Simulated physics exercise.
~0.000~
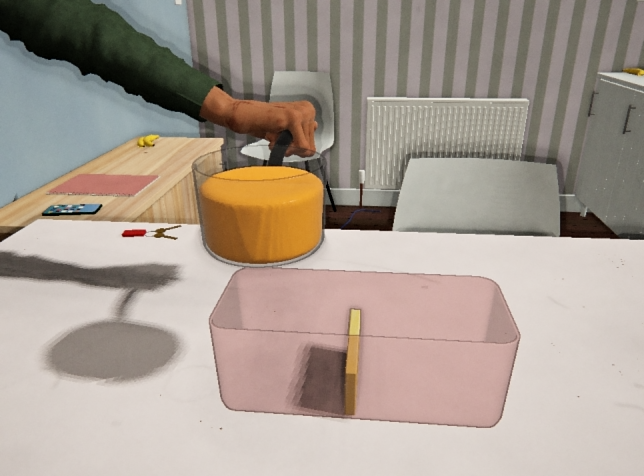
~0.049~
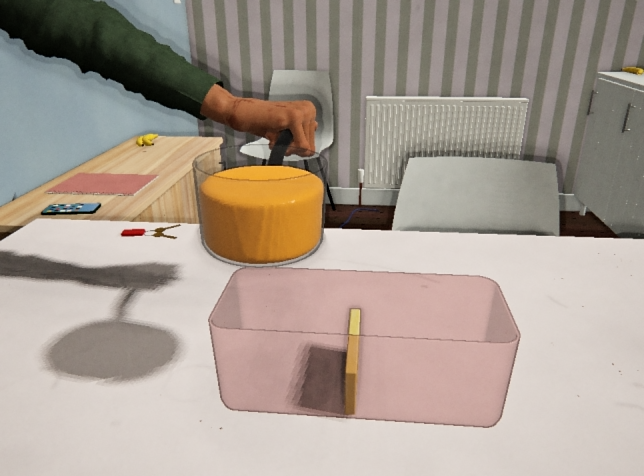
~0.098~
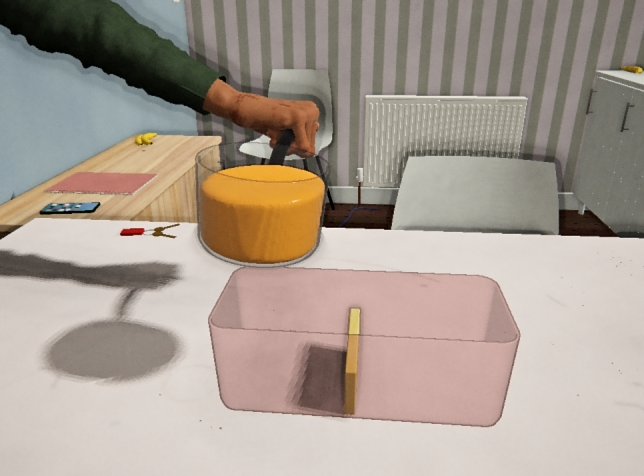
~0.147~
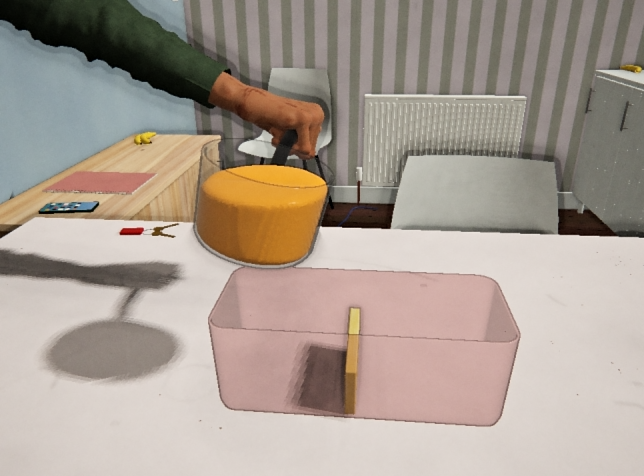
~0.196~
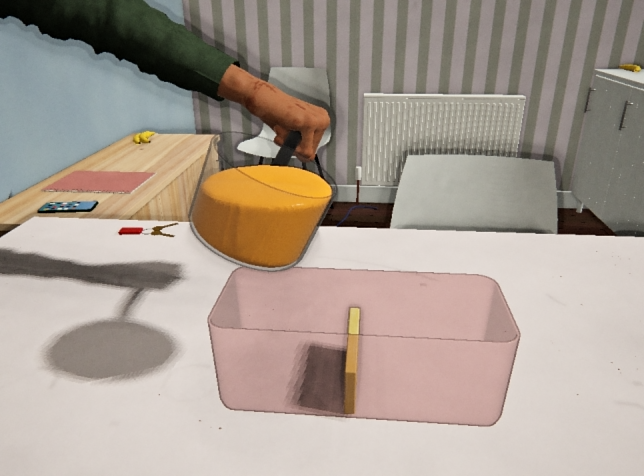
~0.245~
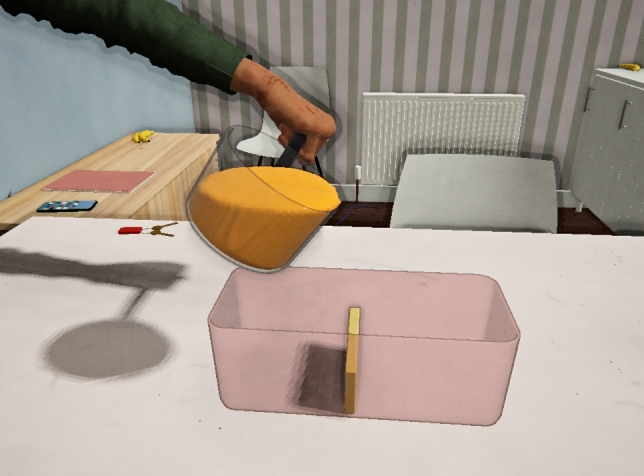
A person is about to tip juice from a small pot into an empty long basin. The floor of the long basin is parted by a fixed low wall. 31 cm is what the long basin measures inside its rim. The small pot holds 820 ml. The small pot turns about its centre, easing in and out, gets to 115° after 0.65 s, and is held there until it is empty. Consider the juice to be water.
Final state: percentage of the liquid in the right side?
Approximately 58 %.
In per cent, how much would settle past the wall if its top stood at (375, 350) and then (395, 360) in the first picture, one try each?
35 % and 20 %.
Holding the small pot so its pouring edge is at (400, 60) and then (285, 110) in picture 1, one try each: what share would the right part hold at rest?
Try 1: 80 %; try 2: 30 %.
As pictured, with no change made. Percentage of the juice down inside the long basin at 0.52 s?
I'd put it near 34 percent.
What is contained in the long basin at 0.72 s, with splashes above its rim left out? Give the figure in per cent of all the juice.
90 per cent, give or take a little.
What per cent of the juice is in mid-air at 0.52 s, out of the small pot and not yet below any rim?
Close to 32 in a hundred.
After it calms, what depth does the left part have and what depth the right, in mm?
Final reading - left some 18 mm, right some 24 mm.
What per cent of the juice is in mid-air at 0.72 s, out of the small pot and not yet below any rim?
Something like 6 per cent of the total.
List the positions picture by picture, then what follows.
In the first frame, it leans 0°; its right rim is at (325, 165); the juice meets the walls at (203, 181) and (323, 183); the long basin's rim runs from (223, 295) to (507, 309); the wall's top is at (353, 339).
In the second frame, it leans 2°; its right rim is at (326, 166); the juice meets the walls at (203, 180) and (323, 183).
In the third frame, it leans 6°; its right rim is at (329, 171); the juice meets the walls at (205, 179) and (325, 184).
In the fourth frame, it leans 14°; its right rim is at (333, 180); the juice meets the walls at (205, 179) and (328, 186).
In the fifth frame, it leans 24°; its right rim is at (335, 192); the juice meets the walls at (203, 180) and (333, 188).
In the sixth frame, it leans 36°; its right rim is at (336, 207); the juice meets the walls at (197, 184) and (330, 194); 1 per cent is over the edge.
After 0.52 s the tilt is 103° and 34 per cent is still to pour, 2 is left of the wall and 32 right of it.
After 0.72 s the tilt is 115° and 5 per cent is still to pour, 31 is left of the wall and 59 right of it.
After 0.92 s the tilt is 115° and 0 per cent is still to pour, 41 is left of the wall and 58 right of it.
After 1.15 s the tilt is 115° and 0 per cent is still to pour, 41 is left of the wall and 58 right of it.
In the end 41 per cent lies left of the wall, 58 right of it and 1 outside.
